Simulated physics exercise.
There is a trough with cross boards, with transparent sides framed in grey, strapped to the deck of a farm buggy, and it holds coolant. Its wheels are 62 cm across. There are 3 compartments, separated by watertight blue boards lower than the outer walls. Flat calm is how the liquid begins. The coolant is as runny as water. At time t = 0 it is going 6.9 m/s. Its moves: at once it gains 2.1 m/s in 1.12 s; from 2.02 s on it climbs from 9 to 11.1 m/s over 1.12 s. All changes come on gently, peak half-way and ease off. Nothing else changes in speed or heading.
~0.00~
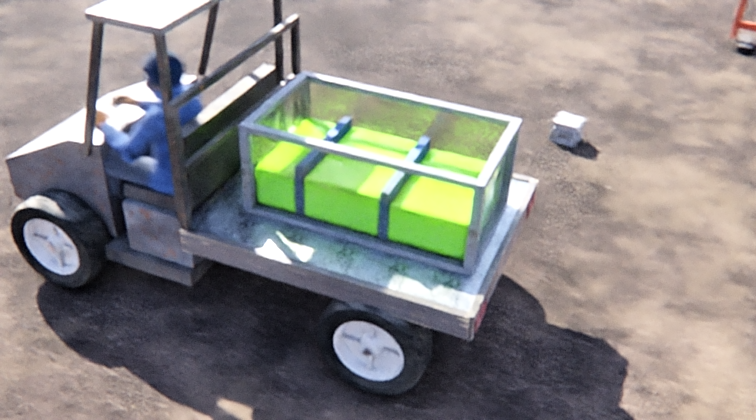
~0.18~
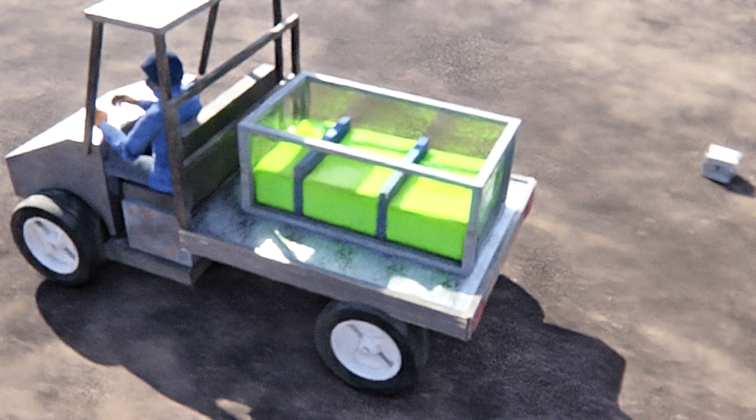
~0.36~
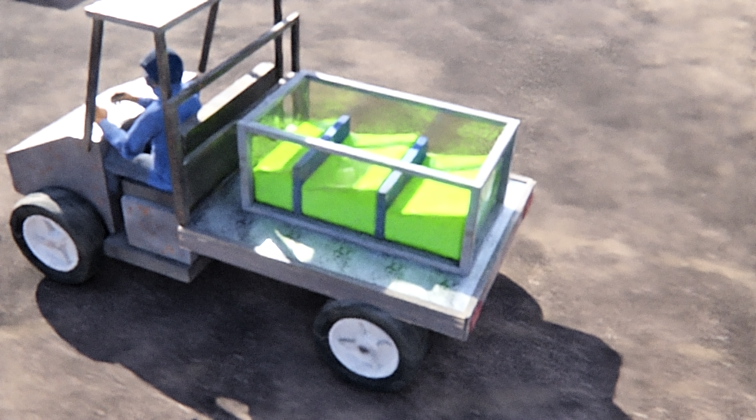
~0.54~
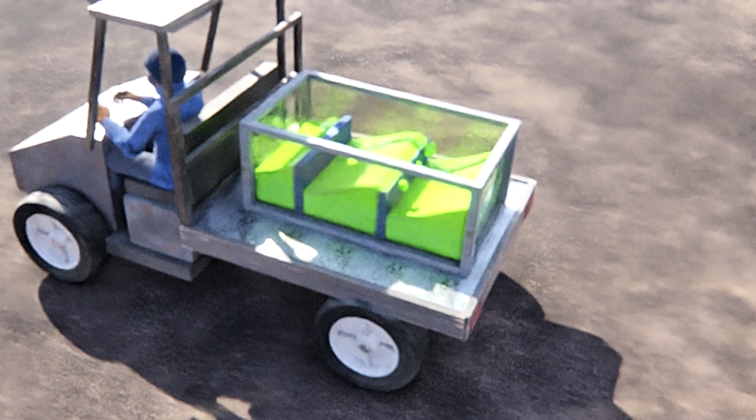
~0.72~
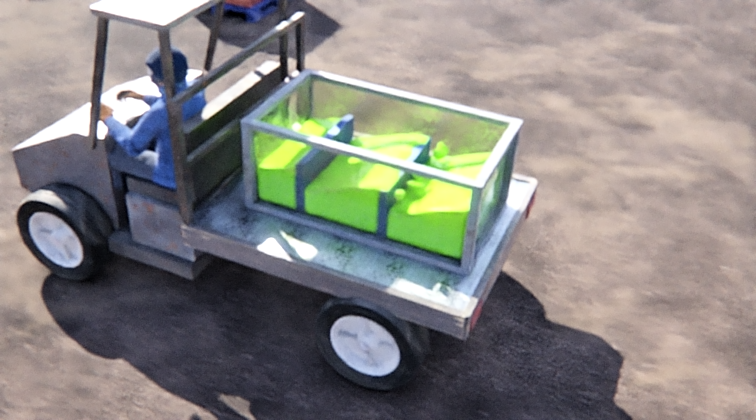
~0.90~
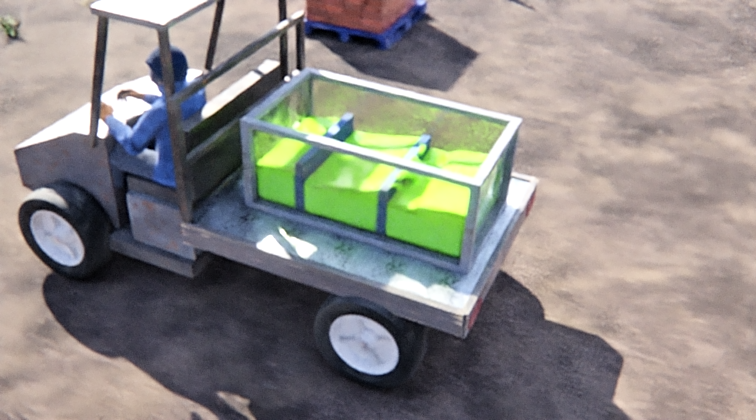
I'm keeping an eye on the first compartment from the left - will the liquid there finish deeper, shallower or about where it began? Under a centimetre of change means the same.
It will finish about where it began.
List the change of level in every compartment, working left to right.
In cm: 0, 2 down, 2 up.
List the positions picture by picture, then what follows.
In the first picture, compartments from the left stand at (281, 165), (346, 182), (434, 205); board top at (298, 169) and (384, 193); the front is on the left, levels are read along the near wall; a wheel hub at (365, 356).
In the second picture, compartments from the left stand at (279, 165), (345, 182), (432, 206).
In the third picture, compartments from the left stand at (279, 163), (344, 182), (431, 205).
In the fourth picture, compartments from the left stand at (280, 163), (345, 182), (432, 206).
In the fifth picture, compartments from the left stand at (282, 161), (346, 181), (433, 203).
In the sixth picture, compartments from the left stand at (282, 160), (346, 180), (432, 200); a wheel hub at (361, 350).
After 1.60 s left to right it is 25, 24, 26 cm deep.
After 2.60 s left to right it is 25, 23, 27 cm deep.
After 3.70 s left to right it is 25, 23, 27 cm deep.
After 6.12 s left to right it is 25, 23, 27 cm deep.
